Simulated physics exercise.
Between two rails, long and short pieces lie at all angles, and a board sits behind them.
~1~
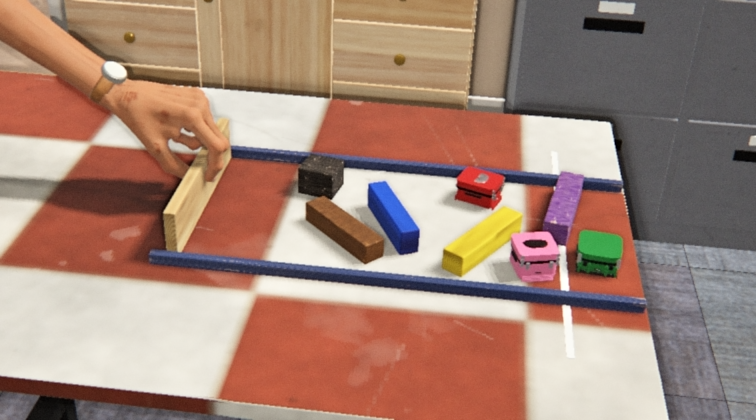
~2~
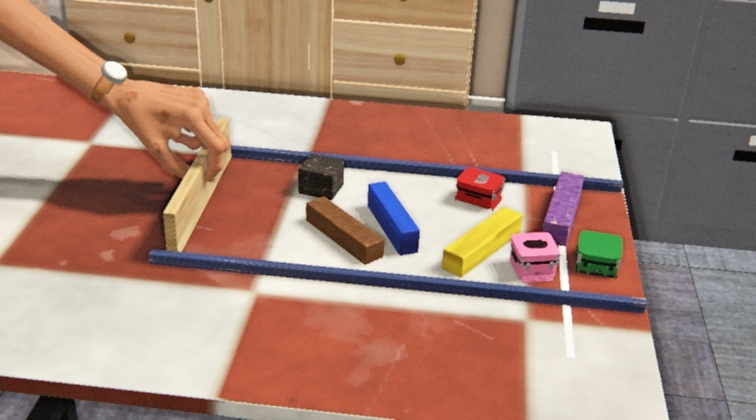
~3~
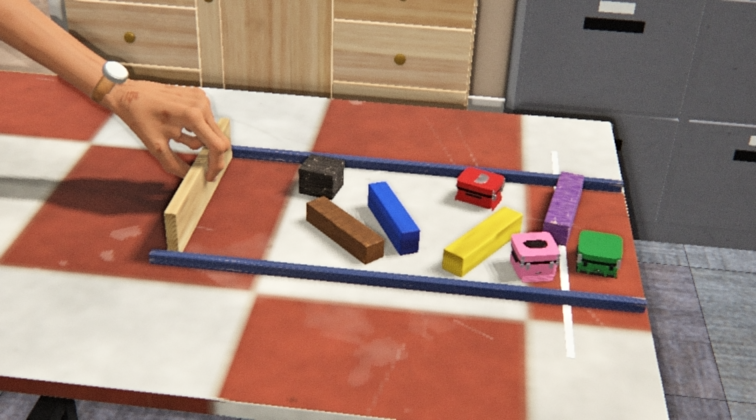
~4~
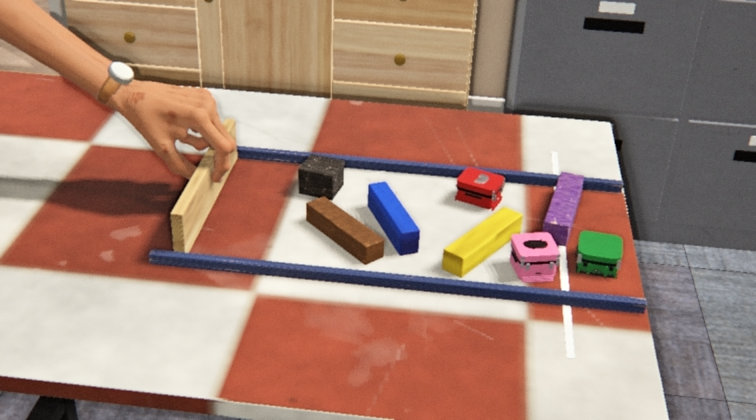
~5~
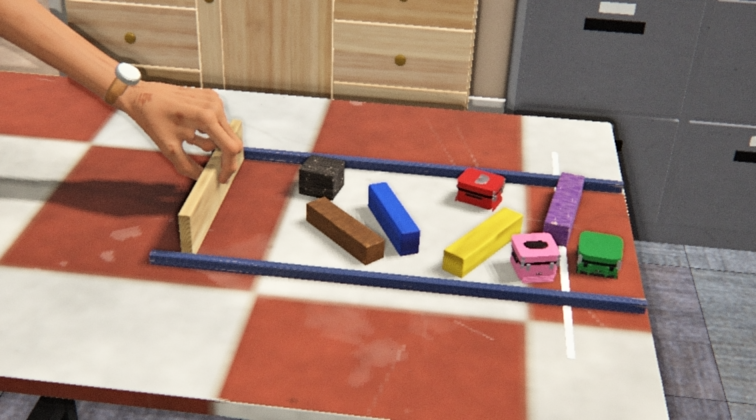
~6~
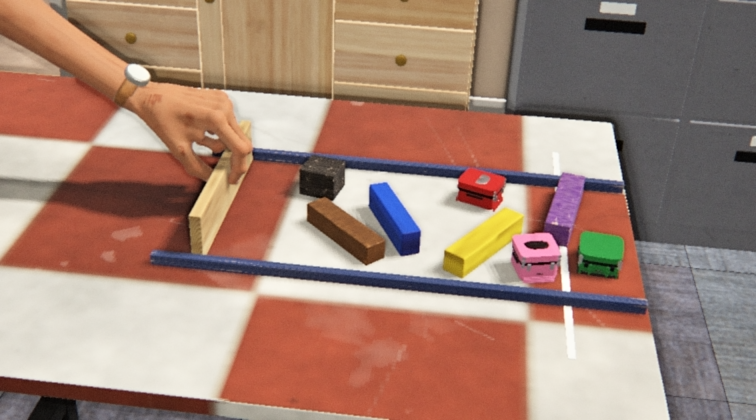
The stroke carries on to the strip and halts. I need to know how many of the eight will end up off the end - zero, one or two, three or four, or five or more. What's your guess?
I'd say three or four.
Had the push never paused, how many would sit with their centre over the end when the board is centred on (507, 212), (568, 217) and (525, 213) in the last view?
0; 3; 1.
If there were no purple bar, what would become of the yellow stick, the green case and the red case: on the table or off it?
Note: Yellow stick is on by the end; green case is off by the end; red case is on by the end.
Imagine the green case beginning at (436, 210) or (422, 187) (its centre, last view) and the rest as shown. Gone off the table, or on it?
The green case: Stays put, then stays put.
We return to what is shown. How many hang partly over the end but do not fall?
Looks like 1 of them.
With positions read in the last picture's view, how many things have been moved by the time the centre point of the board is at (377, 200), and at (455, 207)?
At that stage 3; at the next, 6.
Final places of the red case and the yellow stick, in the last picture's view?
Red case: About (618, 201); yellow stick: About (623, 257).
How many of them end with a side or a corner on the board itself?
2 touch it.
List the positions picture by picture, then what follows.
In the first picture, green case (599, 255); purple bar (563, 207); pink case (533, 256); board (200, 183); tape (561, 238).
In the second picture, purple bar (563, 208); blue stick (393, 217).
In the third picture, pink case (534, 257); brown bar (344, 229).
In the fourth picture, green case (599, 255); yellow stick (483, 241).
In the fifth picture, purple bar (564, 208); black block (322, 177).
In the sixth picture, green case (600, 255); purple bar (564, 208); pink case (535, 258); board (224, 185); tape (562, 239).
A little later, none off yet; green case at rest near (600, 255); purple bar at rest near (564, 208); pink case at rest near (535, 258).
Next, none off yet; green case shifted about its own width near (638, 255); purple bar shifted a little near (601, 213); pink case shifted well along near (603, 266).
When it is over, the number that fall off is three or four; down, pink case, purple bar and green case.
